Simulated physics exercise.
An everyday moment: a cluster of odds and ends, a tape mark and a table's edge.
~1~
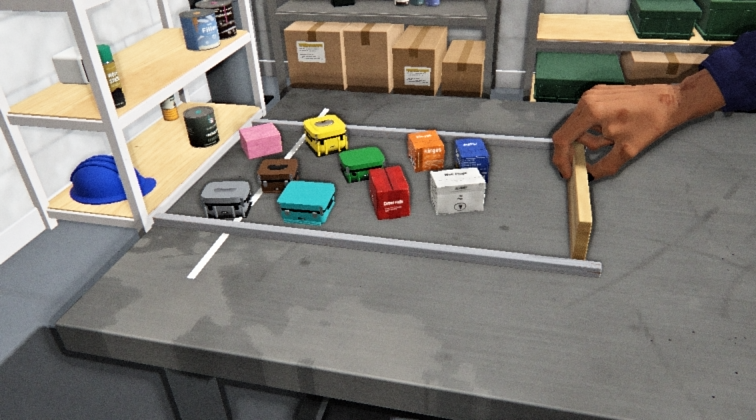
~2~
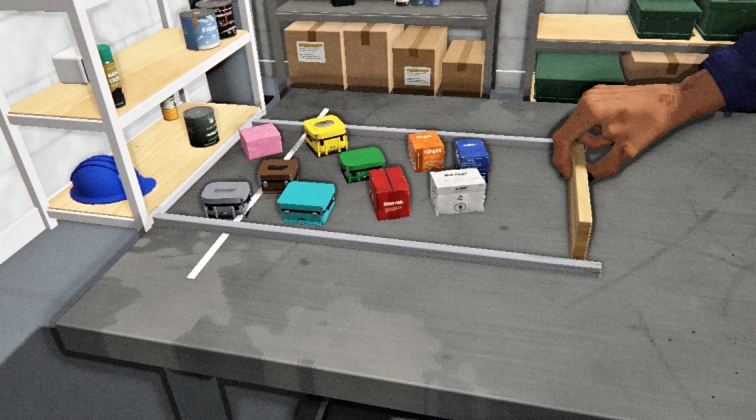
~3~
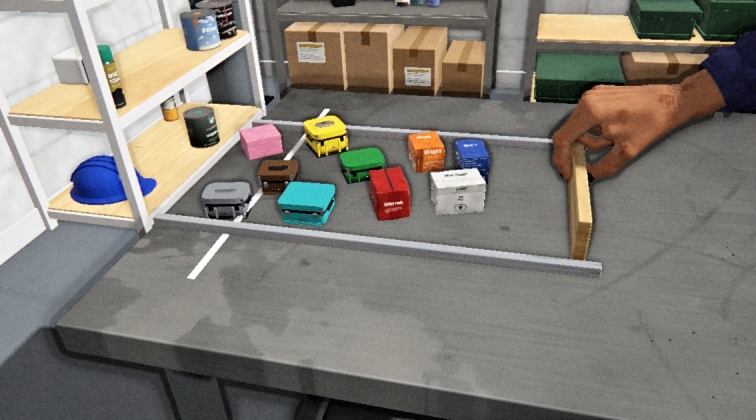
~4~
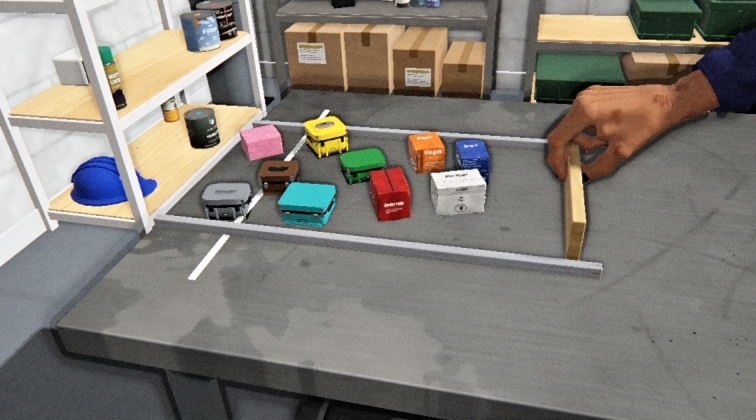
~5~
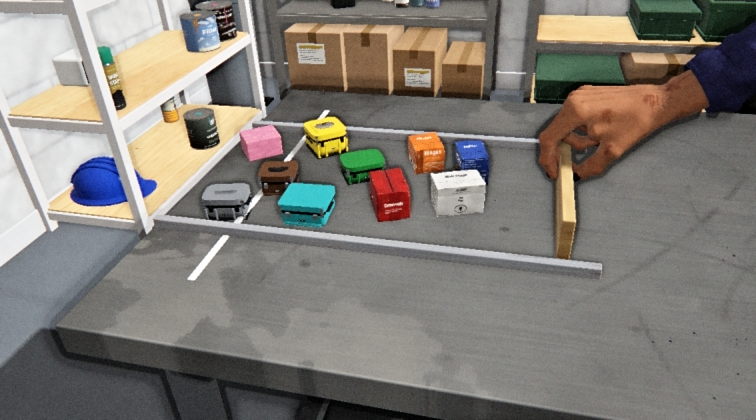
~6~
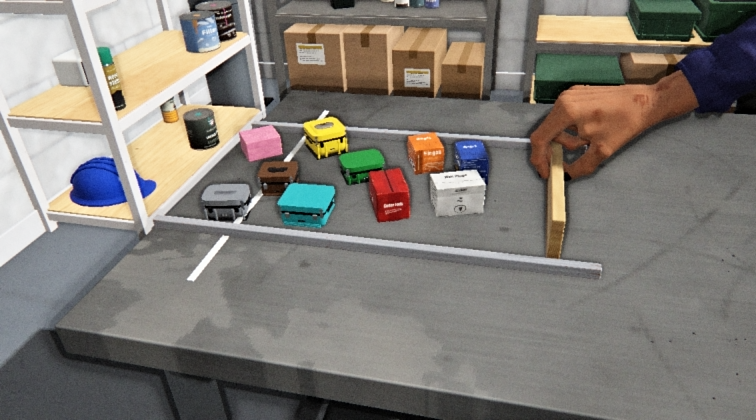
Hand sliding a wooden board slightly left between two rails on a grey workbench, towards a still cluster of small colourful cases and boxes.
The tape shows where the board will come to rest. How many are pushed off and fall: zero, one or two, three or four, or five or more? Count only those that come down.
In the end the number that fall off is one or two.
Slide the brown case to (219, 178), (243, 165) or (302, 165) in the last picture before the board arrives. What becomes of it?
In turn it remains up; stays on; comes down.
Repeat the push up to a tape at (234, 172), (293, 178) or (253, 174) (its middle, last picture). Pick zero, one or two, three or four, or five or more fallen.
In that order: Five or over; no fall at all; three or four.
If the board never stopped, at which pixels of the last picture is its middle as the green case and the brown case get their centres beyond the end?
At (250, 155) for the green case; at (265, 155) for the brown case.
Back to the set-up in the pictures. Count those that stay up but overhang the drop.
3 of them.
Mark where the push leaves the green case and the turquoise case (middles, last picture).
The green case stops around (244, 152); the turquoise case around (221, 207).
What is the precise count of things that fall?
It comes to 1.
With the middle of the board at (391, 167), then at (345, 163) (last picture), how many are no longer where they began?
By then 6, and 9.
Soon after, none off yet; pink block at rest near (261, 143); grey case at rest near (228, 203); brown case at rest near (279, 180).
After that, none off yet; pink block displaced a little near (249, 143); grey case displaced a little near (209, 205); brown case displaced about its own width near (242, 177).
In the end, the number that fall off is one or two; gone, pink block.
